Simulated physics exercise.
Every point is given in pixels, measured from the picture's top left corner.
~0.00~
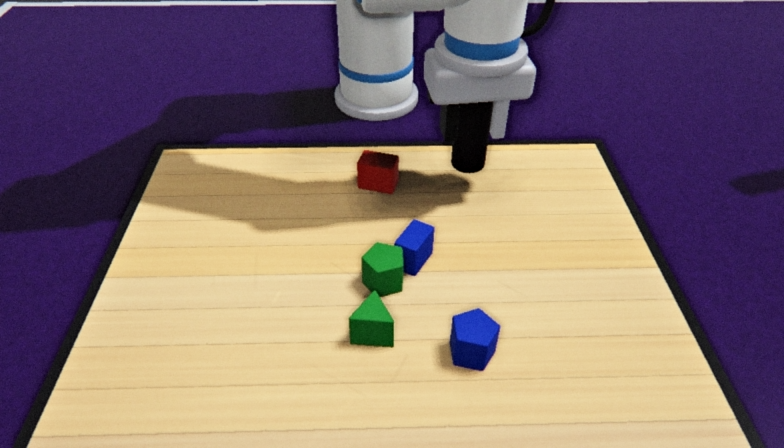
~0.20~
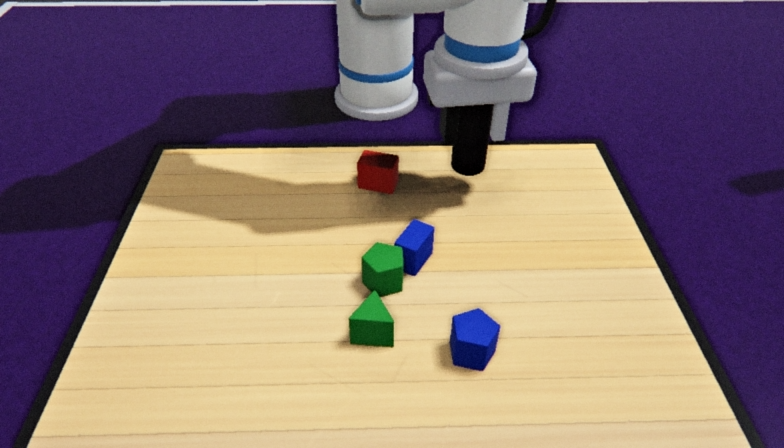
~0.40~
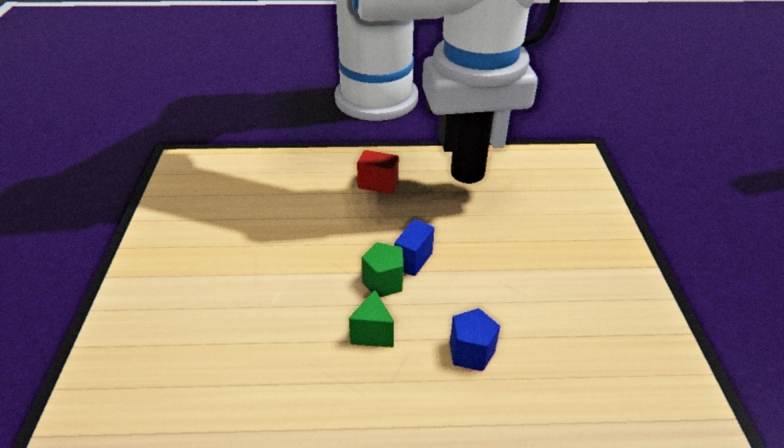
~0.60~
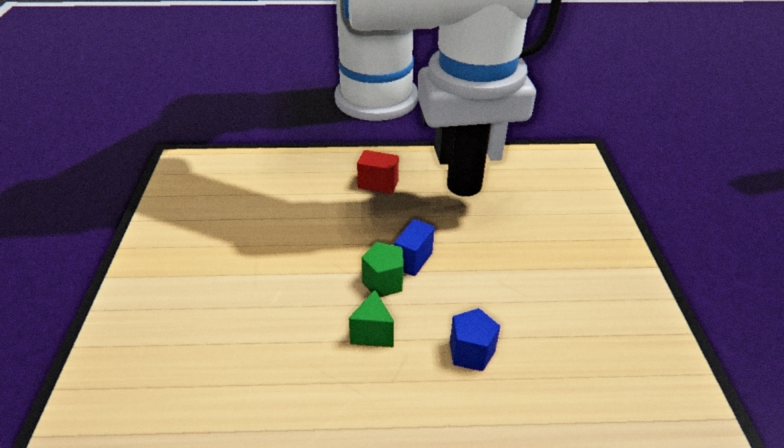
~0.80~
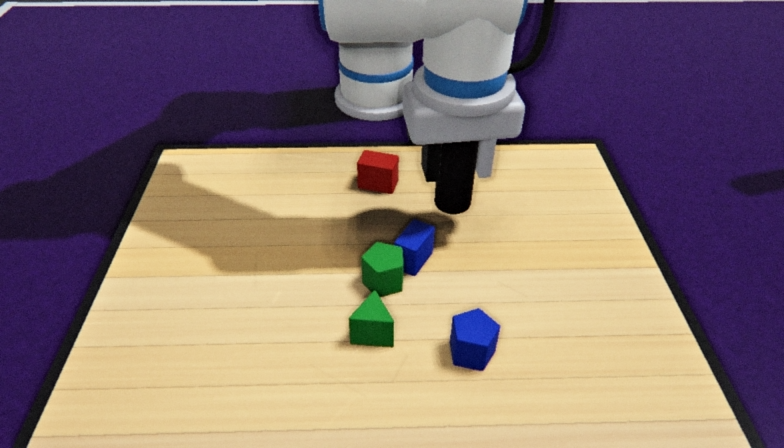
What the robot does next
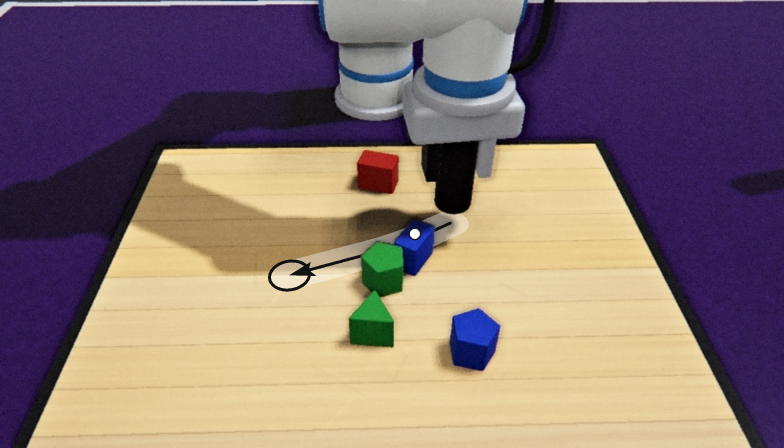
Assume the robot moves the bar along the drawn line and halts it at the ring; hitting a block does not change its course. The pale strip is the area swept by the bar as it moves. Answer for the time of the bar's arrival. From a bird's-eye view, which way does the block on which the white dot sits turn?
Verdict: Counterclockwise.
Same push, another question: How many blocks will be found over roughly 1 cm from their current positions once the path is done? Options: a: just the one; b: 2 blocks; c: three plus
The one that fits is b, 2 blocks.
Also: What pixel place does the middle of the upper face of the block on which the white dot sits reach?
Close to (403, 249).
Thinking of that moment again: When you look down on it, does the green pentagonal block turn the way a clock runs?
I'd say yes.
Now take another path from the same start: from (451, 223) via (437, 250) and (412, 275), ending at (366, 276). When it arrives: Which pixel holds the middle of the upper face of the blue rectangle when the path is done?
Its top centre is at about (322, 257).
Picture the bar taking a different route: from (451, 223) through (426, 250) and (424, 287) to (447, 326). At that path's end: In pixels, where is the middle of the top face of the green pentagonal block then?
The point I'd pick in the picture is (344, 286).
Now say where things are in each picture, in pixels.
Bar's lower end at (468, 165); red rectangle at (378, 159); green pentagonal block at (384, 256); blue rectangle at (415, 234), in the first frame.
Bar at (468, 167); blocks still, in the second frame.
Bar at (467, 175); blocks still, in the third frame.
Bar at (464, 187); blocks still, in the fourth frame.
Bar at (452, 204); red rectangle at (378, 159); green pentagonal block at (384, 256); blue rectangle at (415, 234), in the fifth frame.
Drawn move, from (451, 223) by way of (377, 252) to (290, 275); the dot is on the blue rectangle.
On the path given first. One third of the way, bar at (403, 224); green pentagonal block at (379, 267), turned 45° clockwise; blue rectangle at (406, 246), turned 40° anticlockwise.
Two thirds of the way, bar at (347, 240); green pentagonal block at (379, 268), turned 50° clockwise; blue rectangle at (403, 249), turned 55° anticlockwise.
At the end, bar at (286, 256); red rectangle still; green pentagonal block at (379, 268), turned 50° clockwise; blue rectangle at (403, 249), turned 55° anticlockwise.
